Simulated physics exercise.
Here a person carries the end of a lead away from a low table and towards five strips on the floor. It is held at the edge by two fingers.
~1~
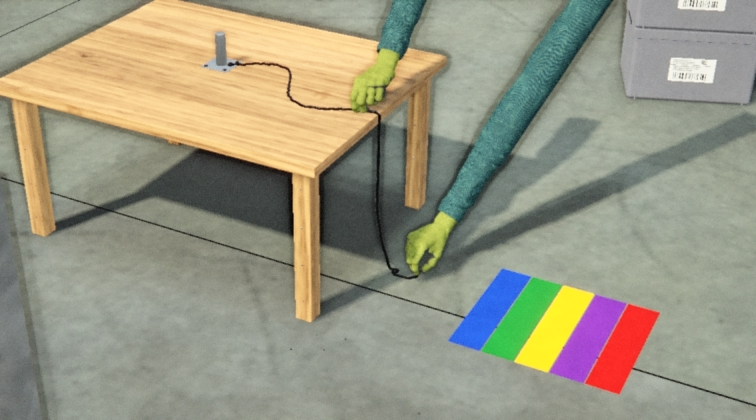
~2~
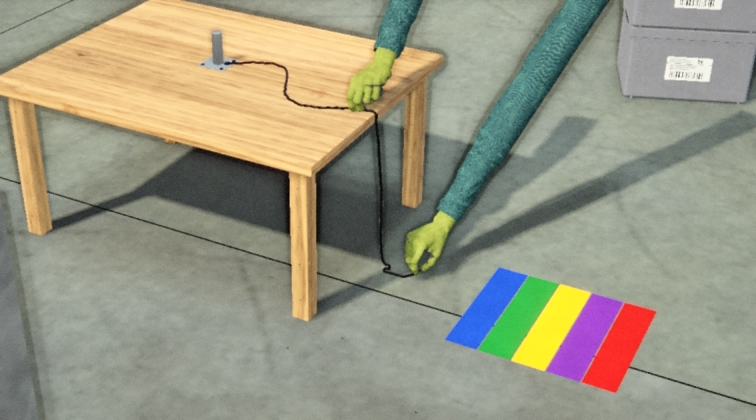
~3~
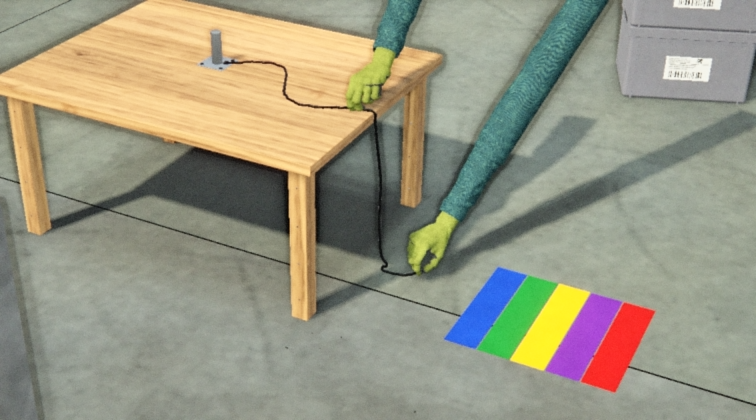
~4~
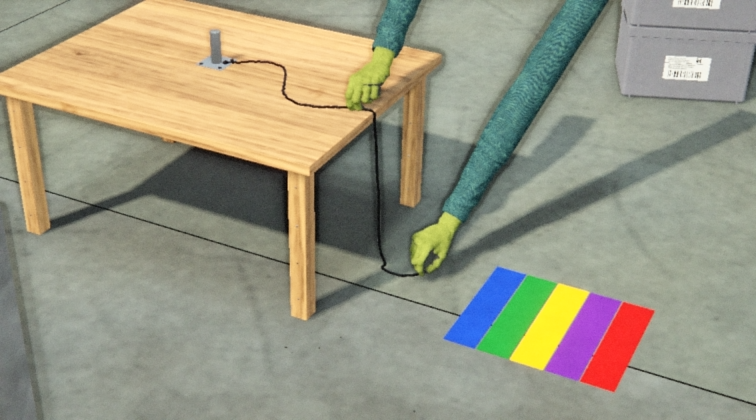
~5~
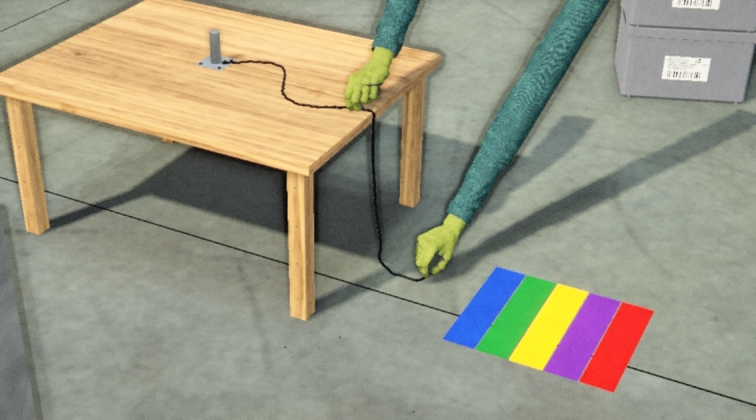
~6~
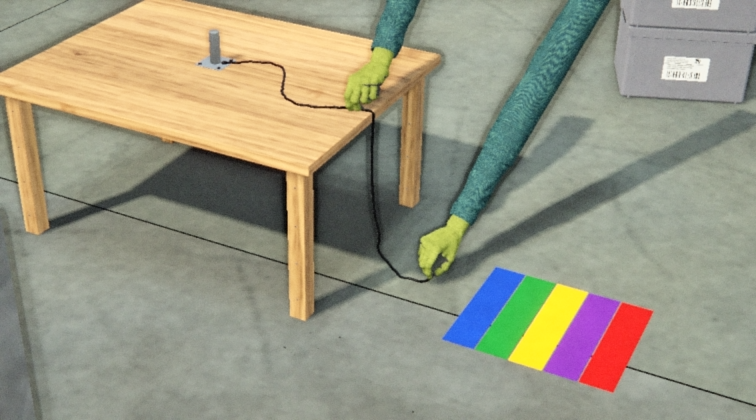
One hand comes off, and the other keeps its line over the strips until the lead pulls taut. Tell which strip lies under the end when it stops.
The purple strip.
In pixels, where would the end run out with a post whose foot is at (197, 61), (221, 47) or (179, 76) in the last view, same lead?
First (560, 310), then (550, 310), and last (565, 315).
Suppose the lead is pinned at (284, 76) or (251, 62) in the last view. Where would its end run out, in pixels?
Estimates in sequence: (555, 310) then (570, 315).
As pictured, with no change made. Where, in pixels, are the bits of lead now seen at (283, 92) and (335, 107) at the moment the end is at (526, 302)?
Near (324, 96) and (377, 124).
Early on, end near (526, 302); over green.
Midway, end near (563, 312); over yellow.
At the end of the slack, end near (584, 319); over purple. It halts on the purple strip.
